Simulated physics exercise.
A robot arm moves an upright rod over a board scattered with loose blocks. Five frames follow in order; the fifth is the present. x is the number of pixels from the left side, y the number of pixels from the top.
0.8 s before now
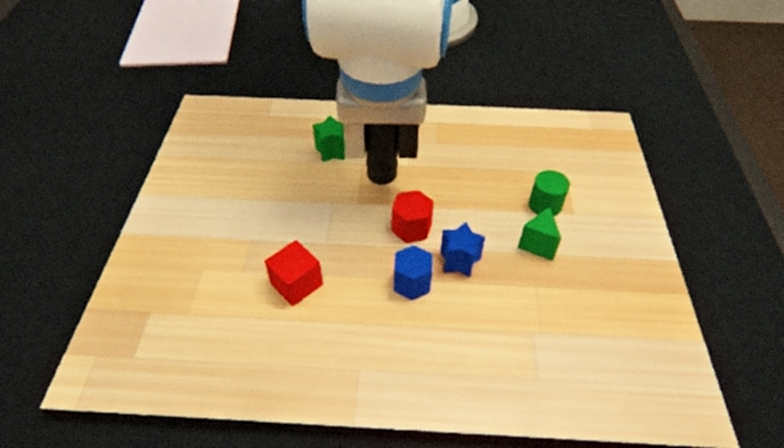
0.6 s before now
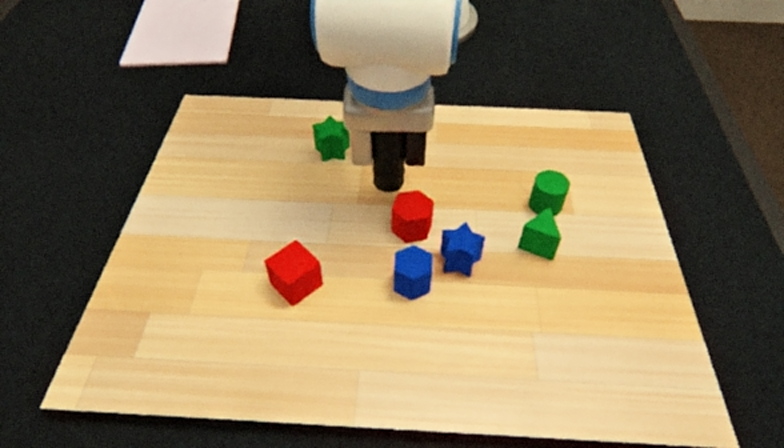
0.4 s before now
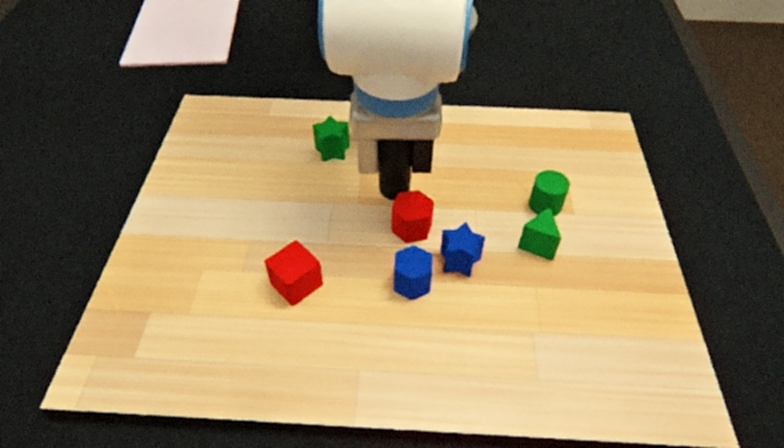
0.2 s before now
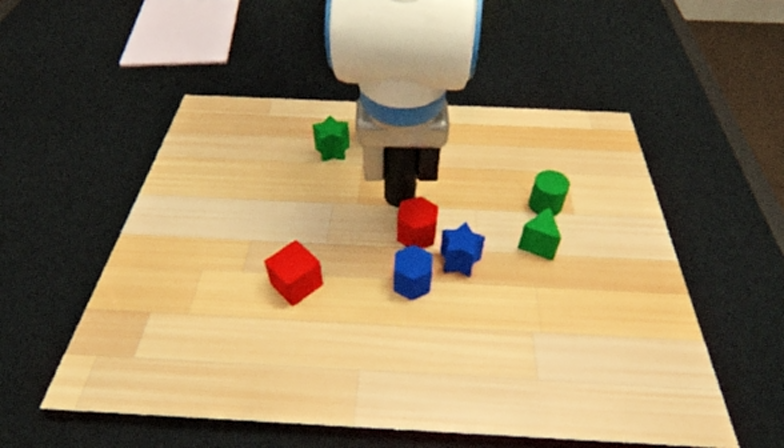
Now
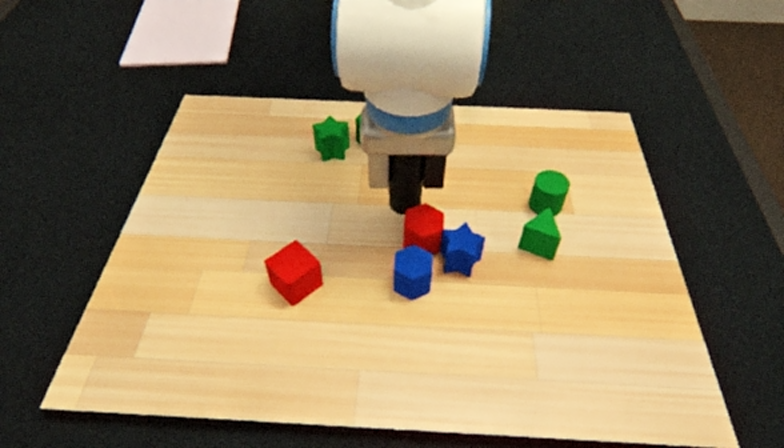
A white and blue robot arm holding a dark upright rod reaches over a pale wooden board on a black surface, seen from above by a still camera. Red, blue and green blocks lie scattered, with a red cube at left, a green star behind, and a green cylinder and triangle at right. The rod moves slowly forward and slightly right, then nudges the red hexagon a short way toward the blue star.
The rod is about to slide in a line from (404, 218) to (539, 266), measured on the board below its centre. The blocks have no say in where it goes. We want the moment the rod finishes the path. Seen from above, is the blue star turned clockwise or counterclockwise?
Viewed from overhead, the blue star winds up turned anticlockwise.
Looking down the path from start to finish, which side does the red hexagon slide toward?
The answer is right.
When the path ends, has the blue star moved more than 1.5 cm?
Yes
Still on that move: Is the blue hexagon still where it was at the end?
I expect so.
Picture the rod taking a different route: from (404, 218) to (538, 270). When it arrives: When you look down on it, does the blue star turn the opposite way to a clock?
Yes, I think so.
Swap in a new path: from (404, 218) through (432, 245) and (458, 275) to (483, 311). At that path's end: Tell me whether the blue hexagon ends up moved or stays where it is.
It will end up elsewhere.
On the path given first. One third of the way, rod (450, 220); red hexagon (439, 238), turned 45° clockwise; blue star (475, 250), turned 40° anticlockwise.
Two thirds of the way, rod (495, 236); red hexagon (440, 238), turned 45° clockwise; blue star (477, 251), turned 30° anticlockwise.
At the end, rod (543, 253); blue hexagon still; red hexagon (440, 238), turned 45° clockwise; blue star (477, 251), turned 30° anticlockwise; green triangle (549, 221).
